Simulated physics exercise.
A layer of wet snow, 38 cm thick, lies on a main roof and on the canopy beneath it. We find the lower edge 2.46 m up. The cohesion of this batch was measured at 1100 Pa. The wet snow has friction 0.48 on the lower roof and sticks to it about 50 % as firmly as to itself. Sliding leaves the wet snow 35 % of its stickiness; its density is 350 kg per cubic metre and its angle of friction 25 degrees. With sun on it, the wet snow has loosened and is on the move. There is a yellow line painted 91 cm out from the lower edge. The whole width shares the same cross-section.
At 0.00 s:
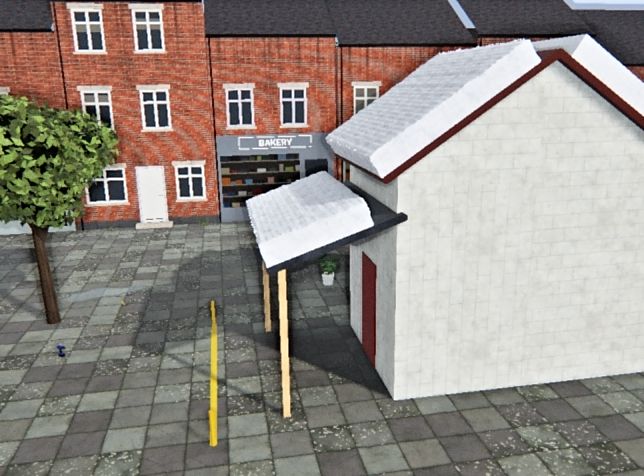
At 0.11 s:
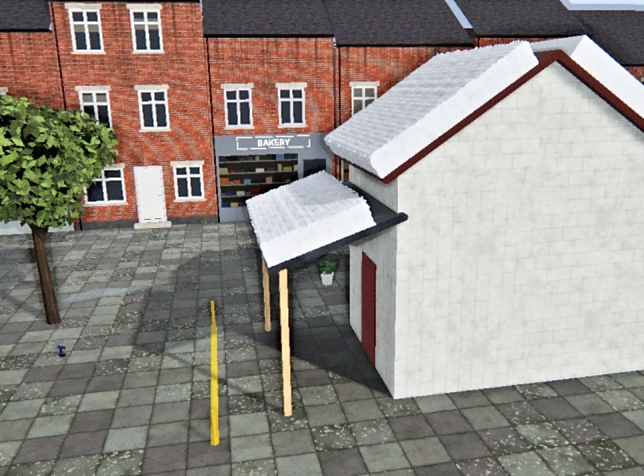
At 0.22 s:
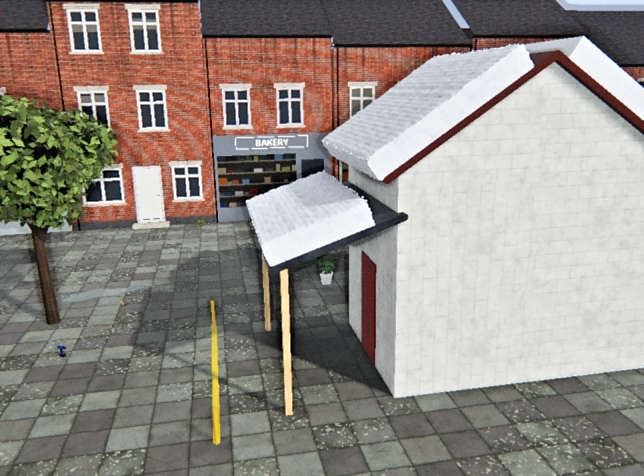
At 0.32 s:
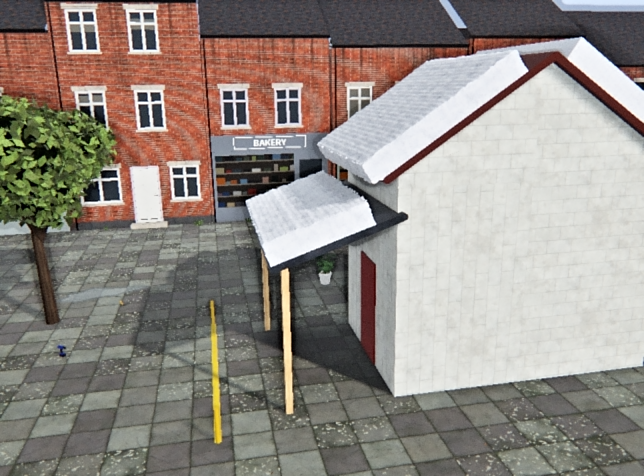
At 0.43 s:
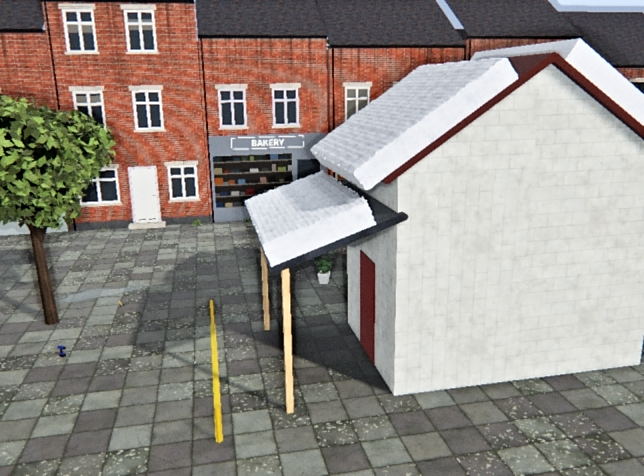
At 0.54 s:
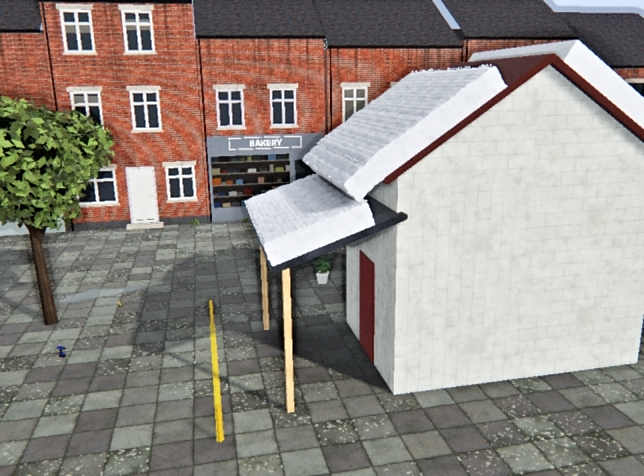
A small white building with a snowy roof and a lower snow-covered canopy stood across from a brick bakery, and the main roof's thick snow slid slowly down toward the canopy, leaving bare roof near the ridge.
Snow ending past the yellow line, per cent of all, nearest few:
34 %.
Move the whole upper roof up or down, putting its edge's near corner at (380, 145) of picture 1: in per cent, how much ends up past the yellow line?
55 %.
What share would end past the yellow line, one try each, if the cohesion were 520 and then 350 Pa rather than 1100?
55 in a hundred, followed by 60 in a hundred.
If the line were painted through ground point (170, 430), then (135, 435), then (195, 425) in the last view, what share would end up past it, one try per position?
Respectively about 14 in a hundred, 5 in a hundred and 25 in a hundred.
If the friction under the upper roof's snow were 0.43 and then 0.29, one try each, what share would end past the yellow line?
First try 8 per cent, second try 25 per cent.
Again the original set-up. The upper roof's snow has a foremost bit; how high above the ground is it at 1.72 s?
About 0.6 m.
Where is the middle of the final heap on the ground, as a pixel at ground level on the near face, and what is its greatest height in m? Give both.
It sits close to (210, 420), some 0.5 m high.
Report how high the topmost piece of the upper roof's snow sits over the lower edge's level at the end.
Height above lower edge: Approx. 1.1 m.
After 1.08 s, none is below the lower edge and 0 % is past the line.
After 1.72 s, 11 % is below the lower edge and 3 % is past the line.
After 2.36 s, 47 % is below the lower edge and 28 % is past the line.
After 3.00 s, 57 % is below the lower edge and 33 % is past the line.
After 4.30 s, at the end, 57 % is below the lower edge and 34 % is past the line.
